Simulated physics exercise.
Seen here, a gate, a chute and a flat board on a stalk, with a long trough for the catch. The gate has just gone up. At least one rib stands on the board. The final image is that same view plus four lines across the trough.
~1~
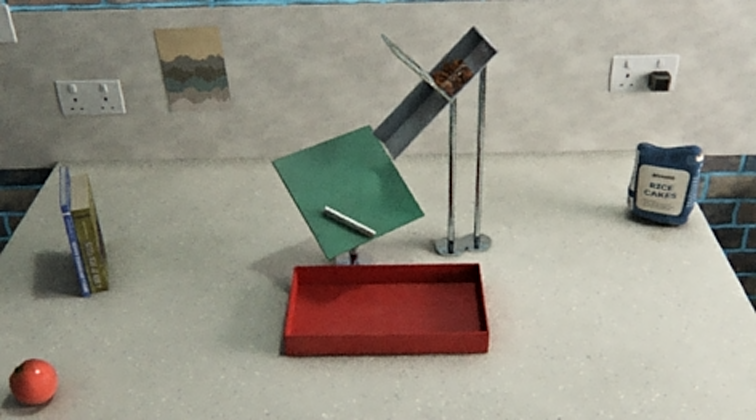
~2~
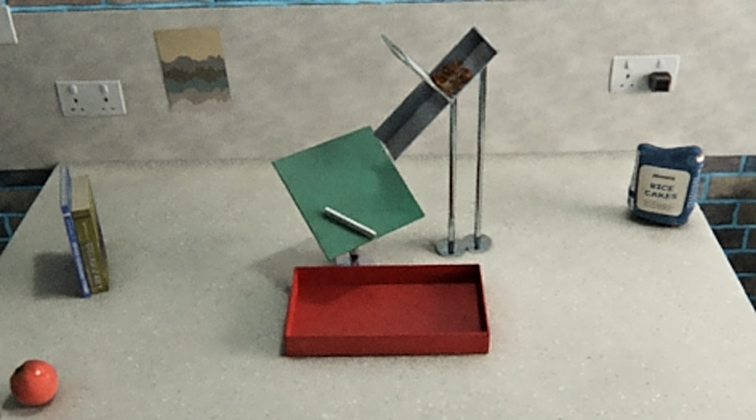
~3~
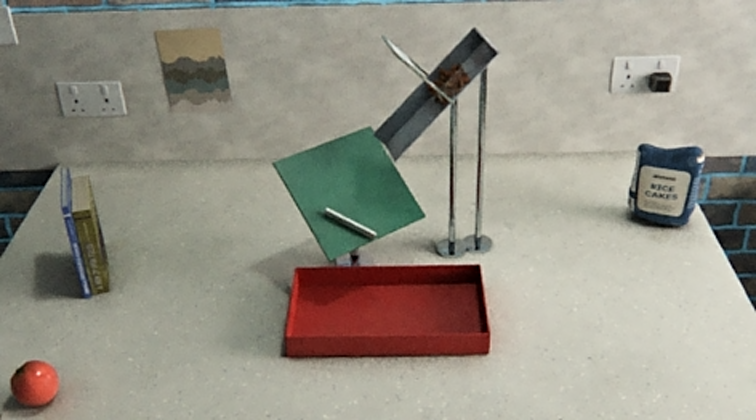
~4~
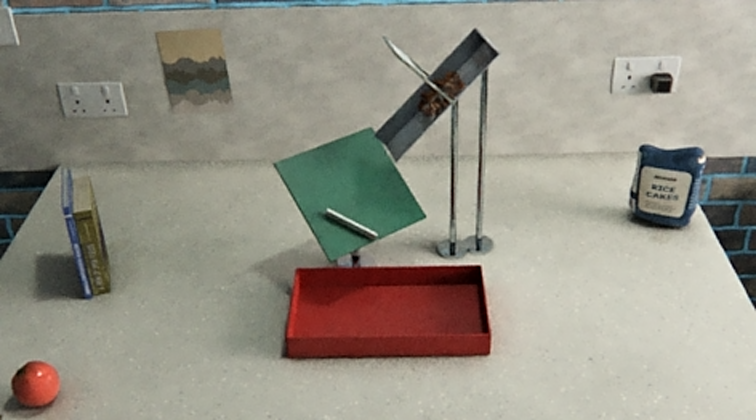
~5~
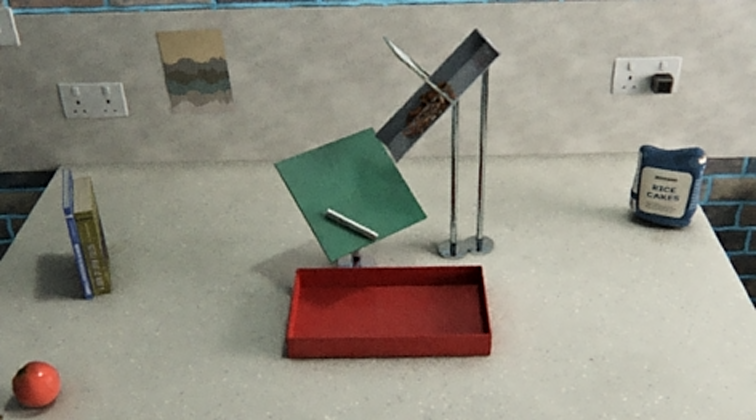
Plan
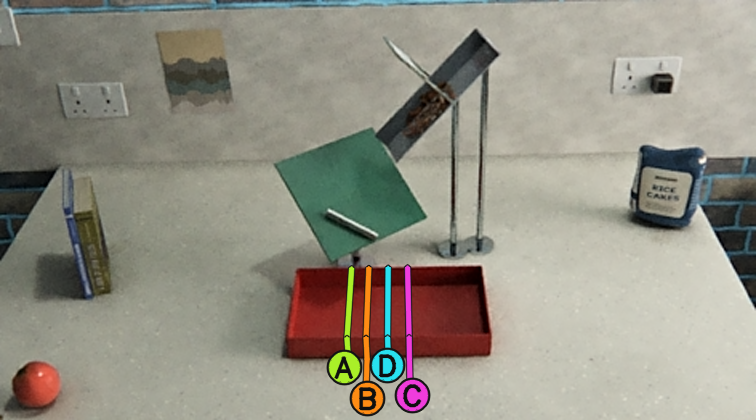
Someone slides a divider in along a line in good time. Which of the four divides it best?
The best line is C.
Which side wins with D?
More lands on the right.
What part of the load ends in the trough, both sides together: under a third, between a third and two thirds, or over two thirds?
About that: Over two thirds.
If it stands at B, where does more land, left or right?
Right.
On the marked copy, line A crosses the front rim at (347, 337); line B crosses the front rim at (366, 337); line C crosses the front rim at (409, 336); line D crosses the front rim at (387, 336).
Choosing A, of what is caught, none on the left of the divider, all on the right.
Choosing B, of what is caught, a stray few on the left of the divider, nearly all on the right.
Choosing C, of what is caught, about two thirds on the left of the divider, about a quarter on the right.
Choosing D, of what is caught, a small part on the left of the divider, nearly all on the right.
